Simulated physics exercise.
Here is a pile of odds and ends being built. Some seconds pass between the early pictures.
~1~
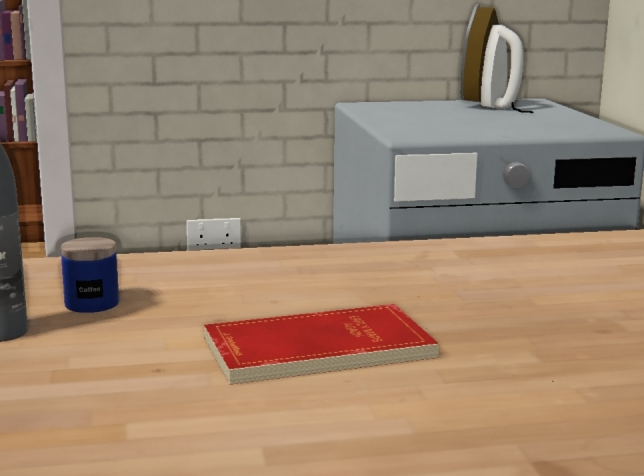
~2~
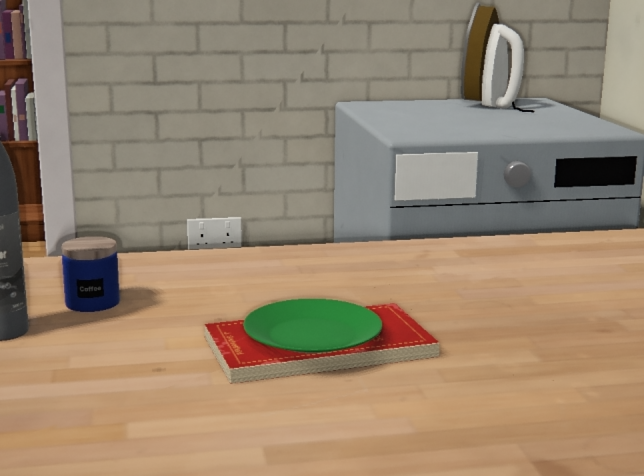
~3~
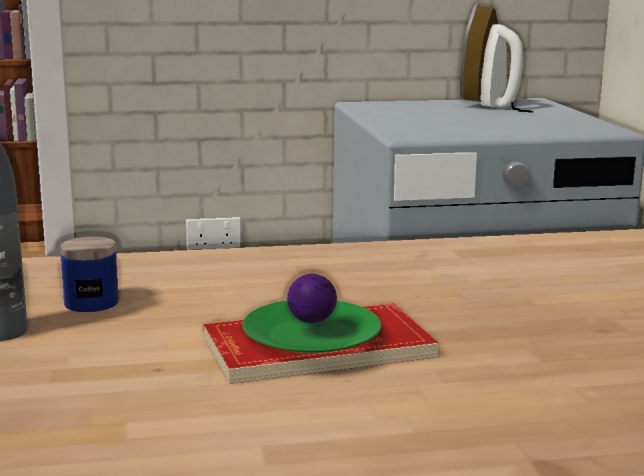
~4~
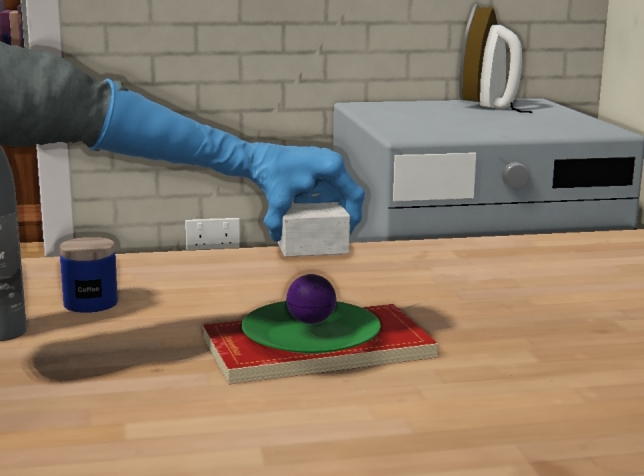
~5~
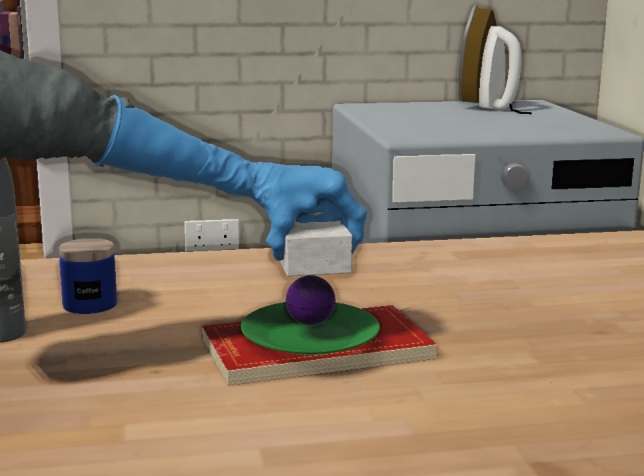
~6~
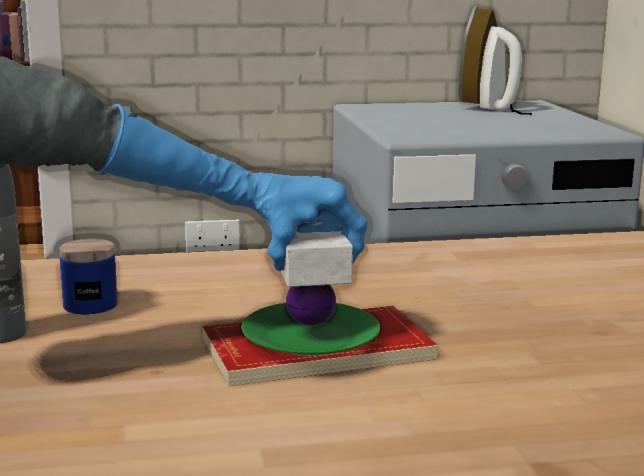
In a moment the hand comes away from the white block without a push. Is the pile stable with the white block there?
It gives way.
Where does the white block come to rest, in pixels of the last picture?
Around (487, 315).
Then, 0.40 s past the last view, white block rocked 40° from its first pose near (346, 269).
Then, 0.60 s past the last view, white block now fallen.
Then, 0.70 s past the last view, things are still on the move.
Then, 0.80 s past the last view, as before.
Finally, fallen, white block; the other 5 still in place. Final places as the last picture's camera would see them, white block near (487, 315). The pile loses its balance.
